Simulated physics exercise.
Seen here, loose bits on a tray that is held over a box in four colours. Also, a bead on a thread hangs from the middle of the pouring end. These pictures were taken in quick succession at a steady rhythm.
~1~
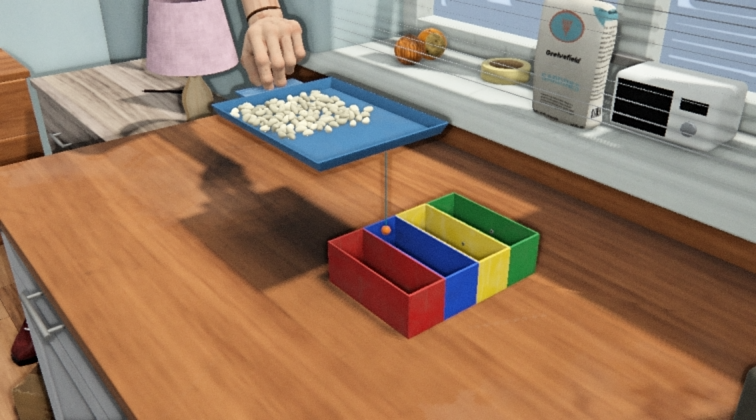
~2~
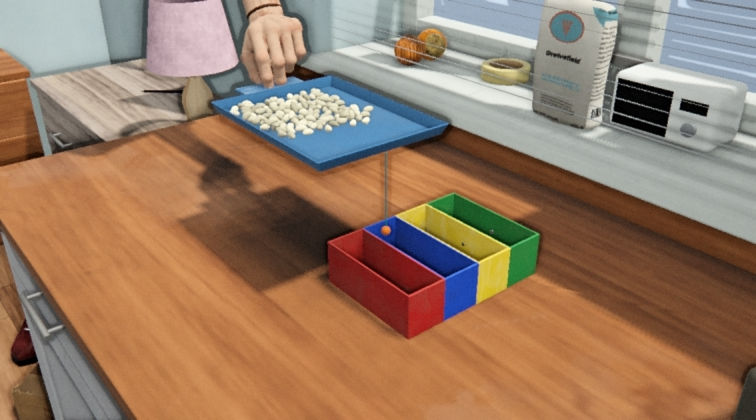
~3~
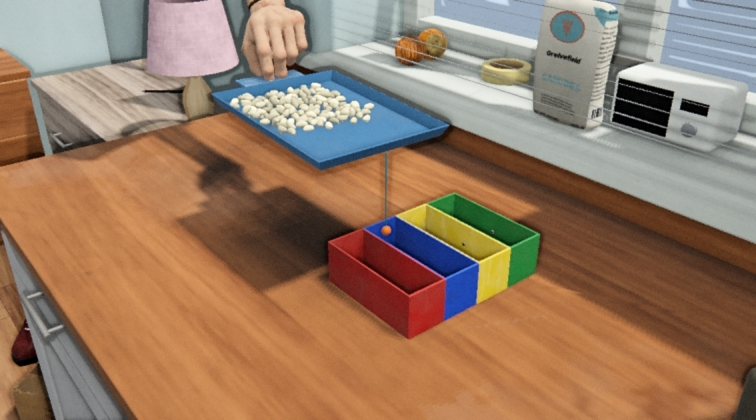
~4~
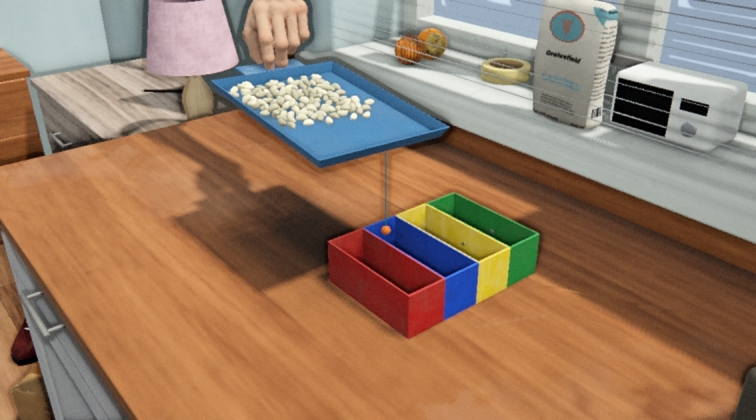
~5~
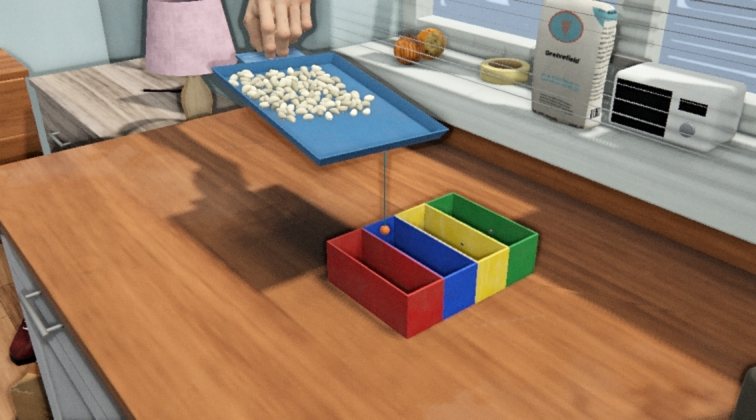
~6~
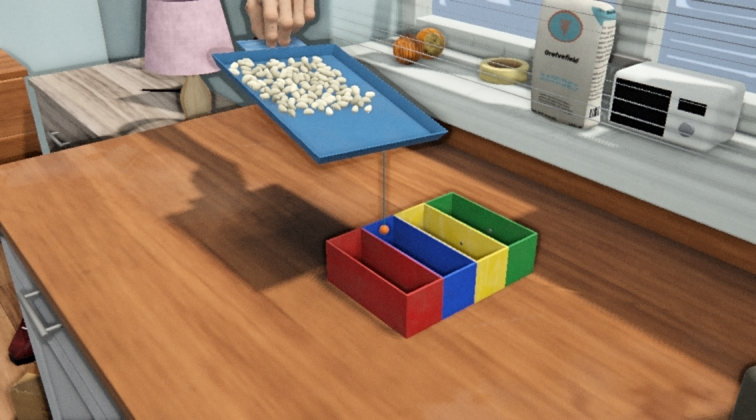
A hand reached down to the back edge of a blue tray of white beans and gradually raised it, tilting the tray toward the right above a box with red, blue, yellow and green compartments.
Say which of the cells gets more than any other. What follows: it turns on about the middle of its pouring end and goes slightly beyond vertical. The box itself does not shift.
That would be the yellow cell.
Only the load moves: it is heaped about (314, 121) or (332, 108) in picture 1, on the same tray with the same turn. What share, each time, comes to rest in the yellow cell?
Close to 50 in a hundred, then close to 50 in a hundred.
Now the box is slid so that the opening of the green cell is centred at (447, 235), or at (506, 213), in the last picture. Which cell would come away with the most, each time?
The cell in green, then blue.
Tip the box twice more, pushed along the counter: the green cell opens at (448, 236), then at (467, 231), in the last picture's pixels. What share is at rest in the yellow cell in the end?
Around 20 and around 30 per cent, in that order.
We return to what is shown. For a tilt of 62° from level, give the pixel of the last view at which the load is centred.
I'd put the middle close to (436, 181).
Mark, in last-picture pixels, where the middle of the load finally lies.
The centre settles at about (454, 272).
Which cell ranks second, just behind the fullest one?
Number two is the blue one.
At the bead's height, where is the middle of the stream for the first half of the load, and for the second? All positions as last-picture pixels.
The opening part goes through (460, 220); what follows goes through (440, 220).
Just after the last frame, tray tipped steeply; roughly a third on the tray; roughly a quarter in the yellow cell; about a tenth in the green cell; about a tenth in the blue cell; just a few in the red cell; roughly a quarter falling or outside the box.
A moment on, tray tipped past a quarter turn; roughly half in the yellow cell; roughly a quarter in the blue cell; roughly a quarter in the green cell; just a few in the red cell; just a few falling or outside the box.
Further on, tray tipped past a quarter turn; roughly half in the yellow cell; roughly a quarter in the blue cell; roughly a quarter in the green cell; just a few in the red cell; just a few falling or outside the box.
When it is over, tray tipped past a quarter turn; roughly half in the yellow cell; roughly a quarter in the blue cell; roughly a quarter in the green cell; just a few in the red cell; just a few outside the box.
